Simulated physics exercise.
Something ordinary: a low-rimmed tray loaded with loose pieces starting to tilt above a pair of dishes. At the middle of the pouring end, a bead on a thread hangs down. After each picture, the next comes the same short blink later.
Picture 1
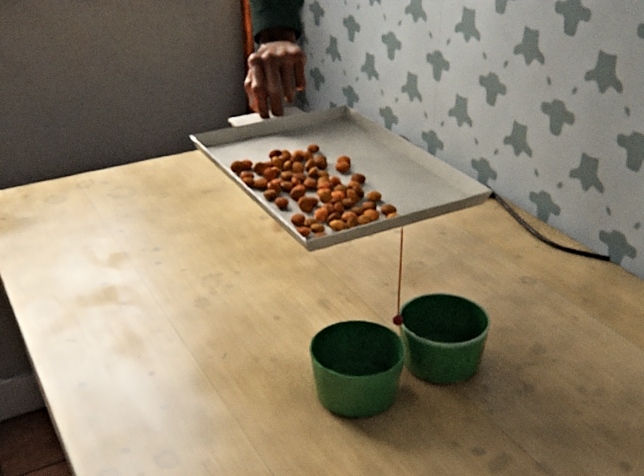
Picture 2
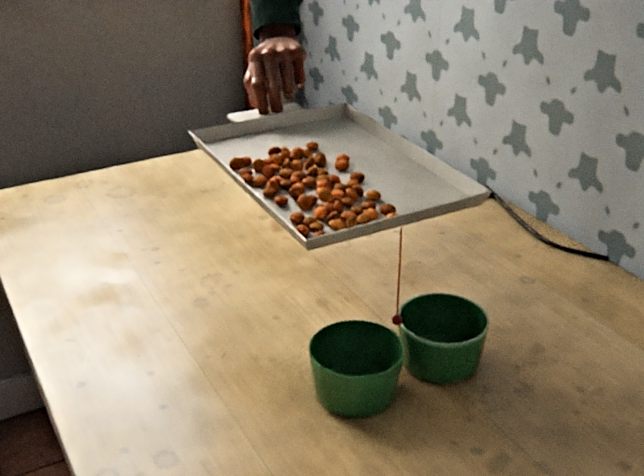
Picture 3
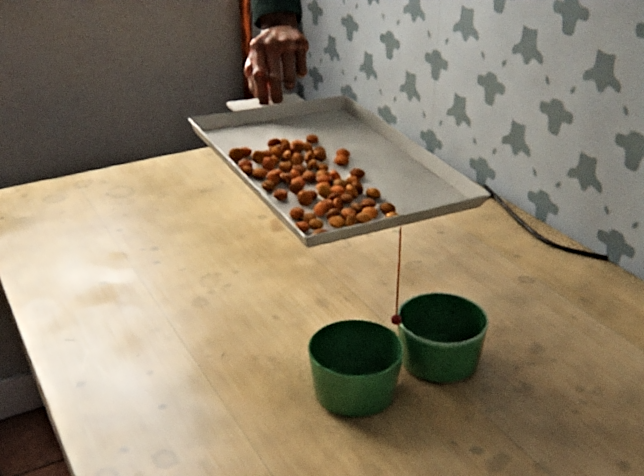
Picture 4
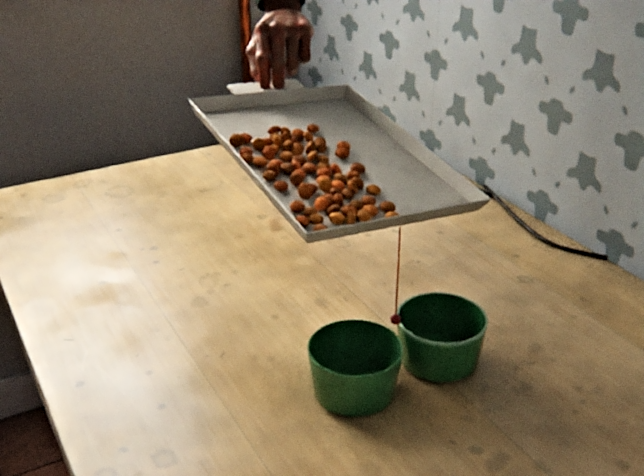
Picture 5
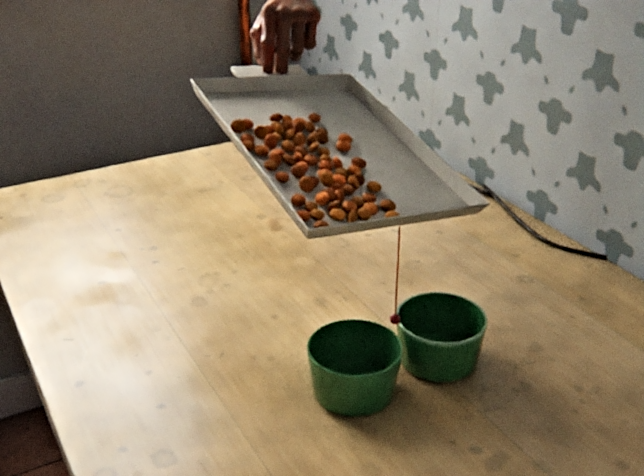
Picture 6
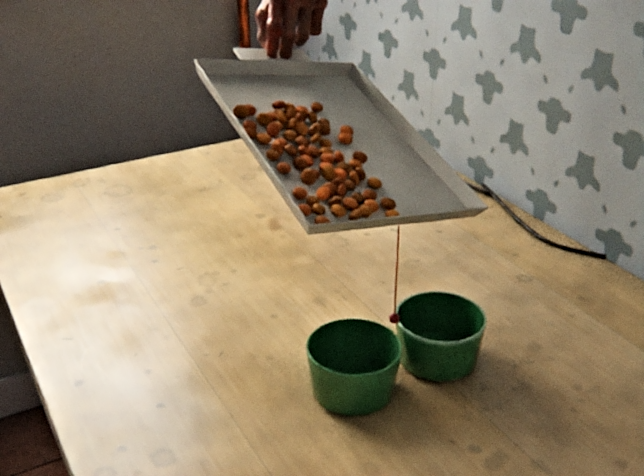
A pale, low-rimmed tray of orange-brown pieces hangs over a light wooden table in a room corner, seen from above by a still camera. Two green dishes sit below its near end, where a dark red bead hangs on a thread, beside a grey-patterned wall. A hand at the far end steadily raises it, steepening the tray, while the near edge twists slightly, its right corner dipping.
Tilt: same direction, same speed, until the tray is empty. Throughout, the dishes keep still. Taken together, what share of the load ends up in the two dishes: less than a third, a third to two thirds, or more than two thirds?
The share caught will be moderate, a third to two thirds of the load.
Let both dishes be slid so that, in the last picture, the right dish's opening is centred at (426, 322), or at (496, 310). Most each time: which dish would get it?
The first layout gives the one at right, the second layout gives the one at right.
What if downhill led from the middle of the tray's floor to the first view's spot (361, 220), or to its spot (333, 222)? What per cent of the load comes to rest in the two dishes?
About 30 %, then 40 %.
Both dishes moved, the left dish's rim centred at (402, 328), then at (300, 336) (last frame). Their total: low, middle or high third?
The first try: More than two thirds. The second: Less than a third.
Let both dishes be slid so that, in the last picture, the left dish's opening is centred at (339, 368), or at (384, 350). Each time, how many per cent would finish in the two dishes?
20 and 80 in a hundred.
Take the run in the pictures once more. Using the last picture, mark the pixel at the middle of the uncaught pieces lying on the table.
The centre sits close to (535, 347).
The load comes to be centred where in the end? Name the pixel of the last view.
The centre settles at about (467, 351).
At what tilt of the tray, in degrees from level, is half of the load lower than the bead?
At some 80 degrees.
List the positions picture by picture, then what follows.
Corners of the pouring end at (309, 236) and (483, 190), level; middle of the load at (310, 184), bits of cat kibble; left dish at (382, 392); right dish at (470, 358); bead on its thread at (398, 320), in the first picture.
Corners of the pouring end at (309, 235) and (483, 190), level; middle of the load at (310, 182), in the second picture.
Corners of the pouring end at (309, 232) and (482, 193), tipped barely, lowest at the right corner; middle of the load at (309, 176), in the third picture.
Corners of the pouring end at (310, 228) and (482, 197), tipped a little, lowest at the right corner; middle of the load at (310, 168), in the fourth picture.
Corners of the pouring end at (311, 224) and (481, 201), tipped a little, lowest at the right corner; middle of the load at (311, 160), in the fifth picture.
Corners of the pouring end at (313, 220) and (480, 204), tipped clearly, lowest at the right corner; middle of the load at (313, 152); left dish at (378, 390); right dish at (467, 356), in the sixth picture.
Soon after the last picture, tray tipped steeply; most on the tray; a small part in the air.
A little later, tray tipped right over; a stray few on the tray; about half in the right dish; about half outside both; a stray few in the air.
Later still, tray tipped past a quarter turn; about half in the right dish; about half outside both.
At rest, tray tipped past a quarter turn; none in the left dish; about half in the right dish; about half outside both.
